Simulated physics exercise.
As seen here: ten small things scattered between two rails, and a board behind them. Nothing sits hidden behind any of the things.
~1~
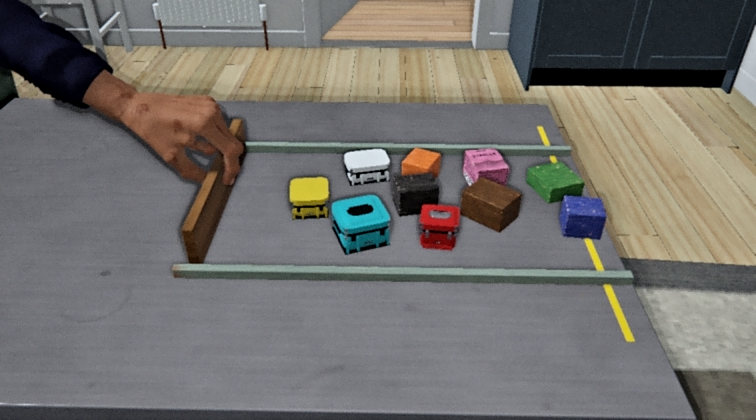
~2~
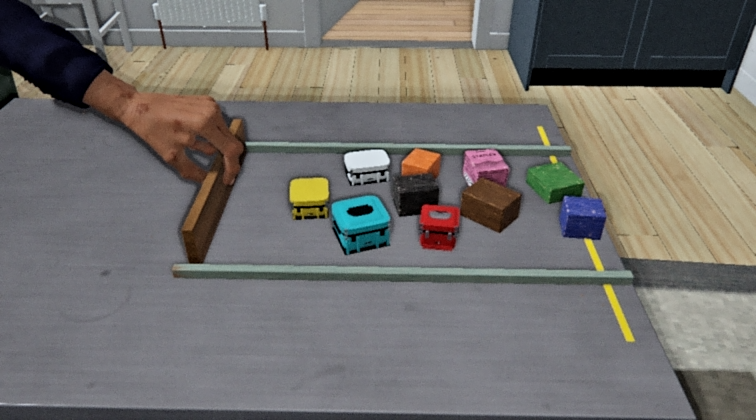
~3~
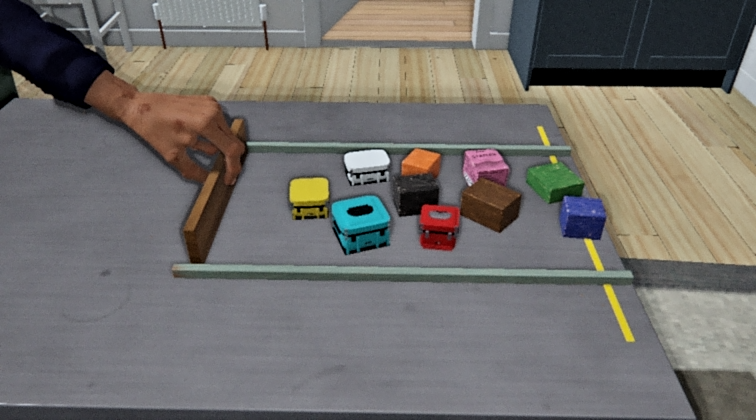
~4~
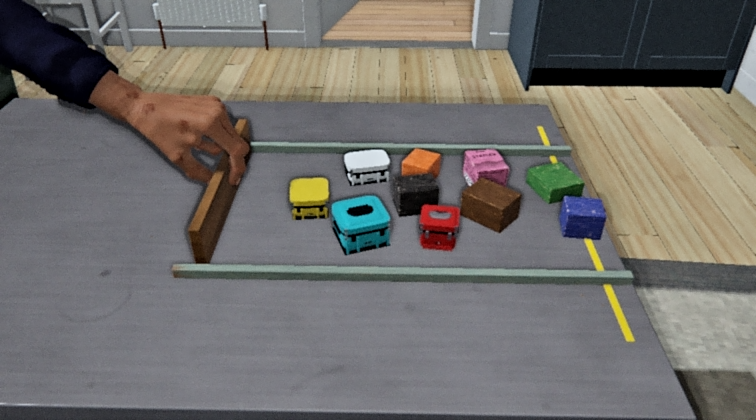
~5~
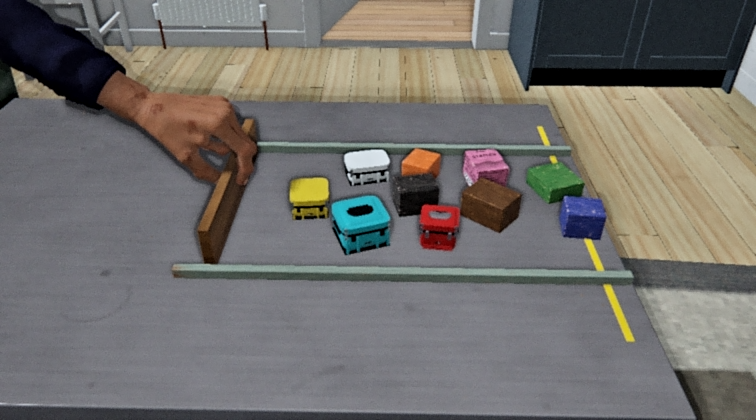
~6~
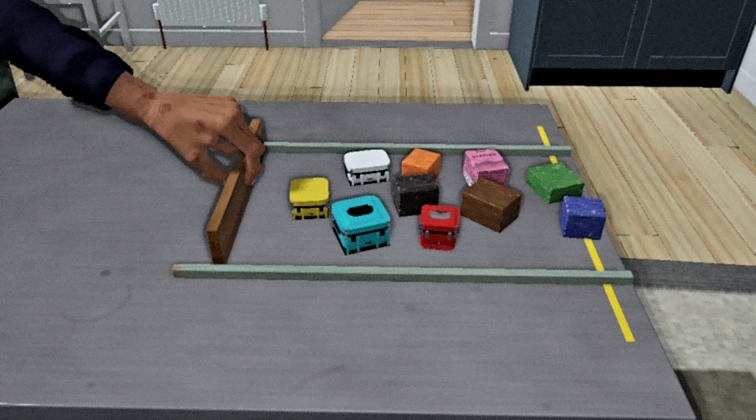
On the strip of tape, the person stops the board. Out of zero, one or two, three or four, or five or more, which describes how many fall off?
I reckon the number that spills over the end lands at five or more.
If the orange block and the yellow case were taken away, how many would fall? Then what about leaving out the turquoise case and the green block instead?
First try: 5 fallen; other try: 5.
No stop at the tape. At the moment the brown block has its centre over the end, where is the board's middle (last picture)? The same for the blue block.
The middle is at (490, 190) when it's the brown block, and at (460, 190) when it's the blue block.
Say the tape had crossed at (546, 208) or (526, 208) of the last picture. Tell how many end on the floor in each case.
Try 1: 7; try 2: 4.
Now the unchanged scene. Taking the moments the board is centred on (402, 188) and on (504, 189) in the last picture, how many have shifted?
Well, it's 8 at the first one and 10 at the second.
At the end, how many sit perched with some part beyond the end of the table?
Overhang count: 3.
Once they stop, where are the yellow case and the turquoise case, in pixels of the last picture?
The yellow case finishes at (596, 204); the turquoise case finishes at (617, 232).
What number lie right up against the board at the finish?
At rest, 3 are in contact.
A little later, none off yet; blue block at rest near (582, 218); green block at rest near (555, 182); pink box at rest near (485, 172).
When it is over, the number that fall off is five or more; down, black block, orange block, red case, brown block, pink box, green block and blue block.
